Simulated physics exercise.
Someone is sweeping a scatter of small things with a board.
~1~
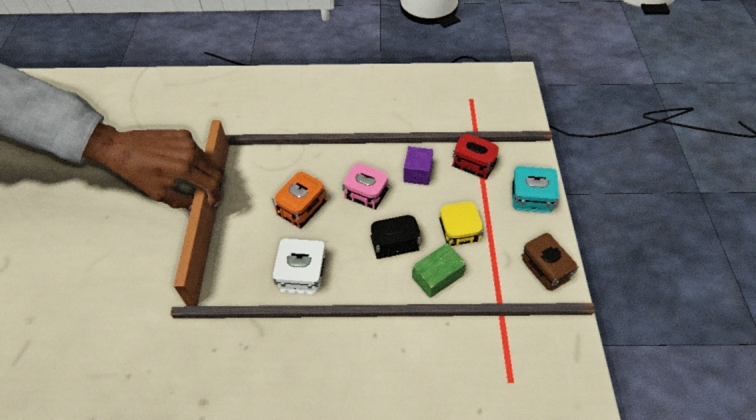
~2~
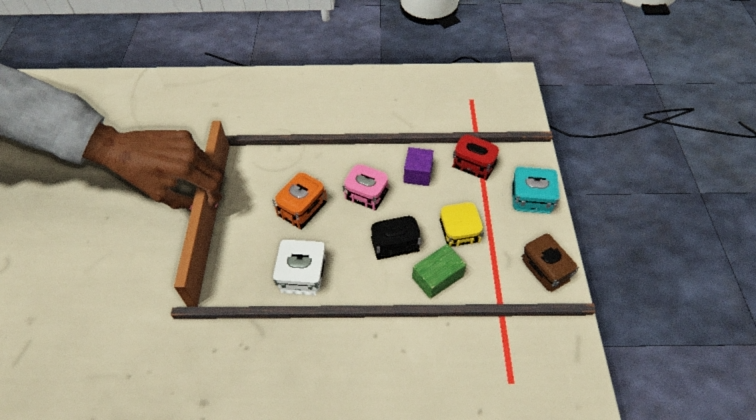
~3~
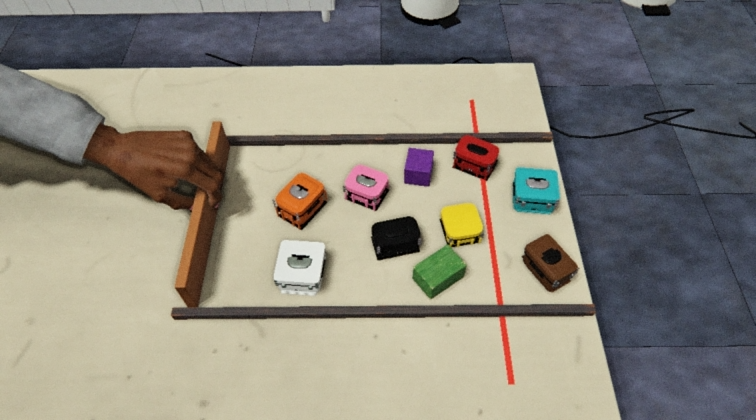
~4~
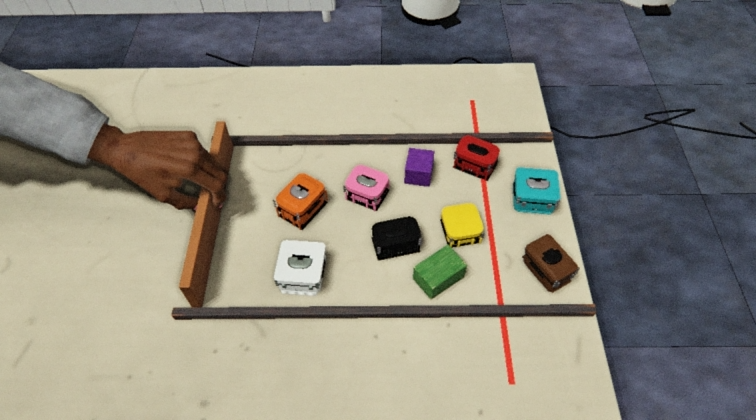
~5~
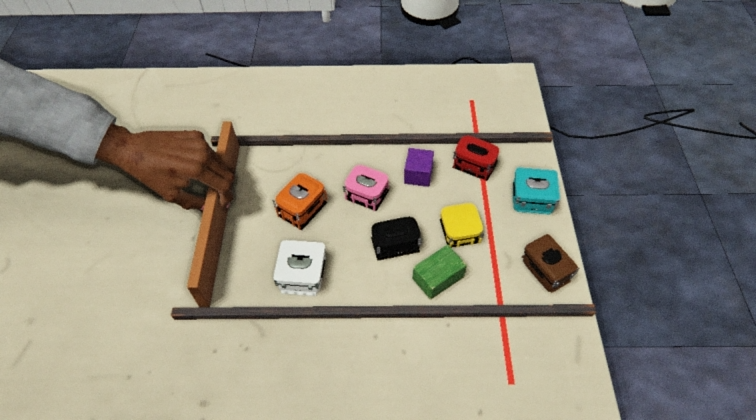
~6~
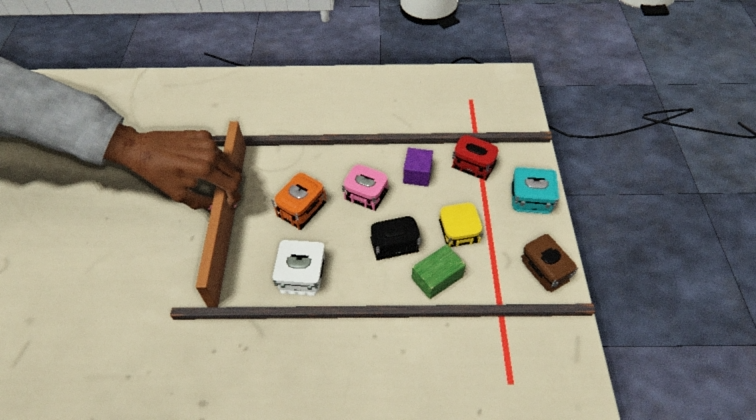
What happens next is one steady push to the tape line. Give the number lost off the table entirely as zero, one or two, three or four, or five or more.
Pushes off one or two.
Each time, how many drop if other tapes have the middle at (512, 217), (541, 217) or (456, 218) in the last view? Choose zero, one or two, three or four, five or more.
In that order: Three or four; more than four; no fall at all.
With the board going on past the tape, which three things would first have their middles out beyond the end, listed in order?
Those would be the turquoise case, the brown case and the yellow case, in that order.
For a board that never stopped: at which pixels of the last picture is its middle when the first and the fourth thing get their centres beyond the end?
Pixels, in order: Around (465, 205), around (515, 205).
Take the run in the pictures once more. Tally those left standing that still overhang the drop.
1 is the number.
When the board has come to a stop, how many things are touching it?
So the total is 3.
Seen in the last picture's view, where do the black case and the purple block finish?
Final centres, first then second: (529, 226), (494, 163).
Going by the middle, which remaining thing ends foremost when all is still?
Yellow case ends nearest.
Early on, none off yet; turquoise case at rest near (534, 191); brown case at rest near (547, 263); red case at rest near (475, 157).
Finally, the number that fall off is one or two; lost, brown case and turquoise case.
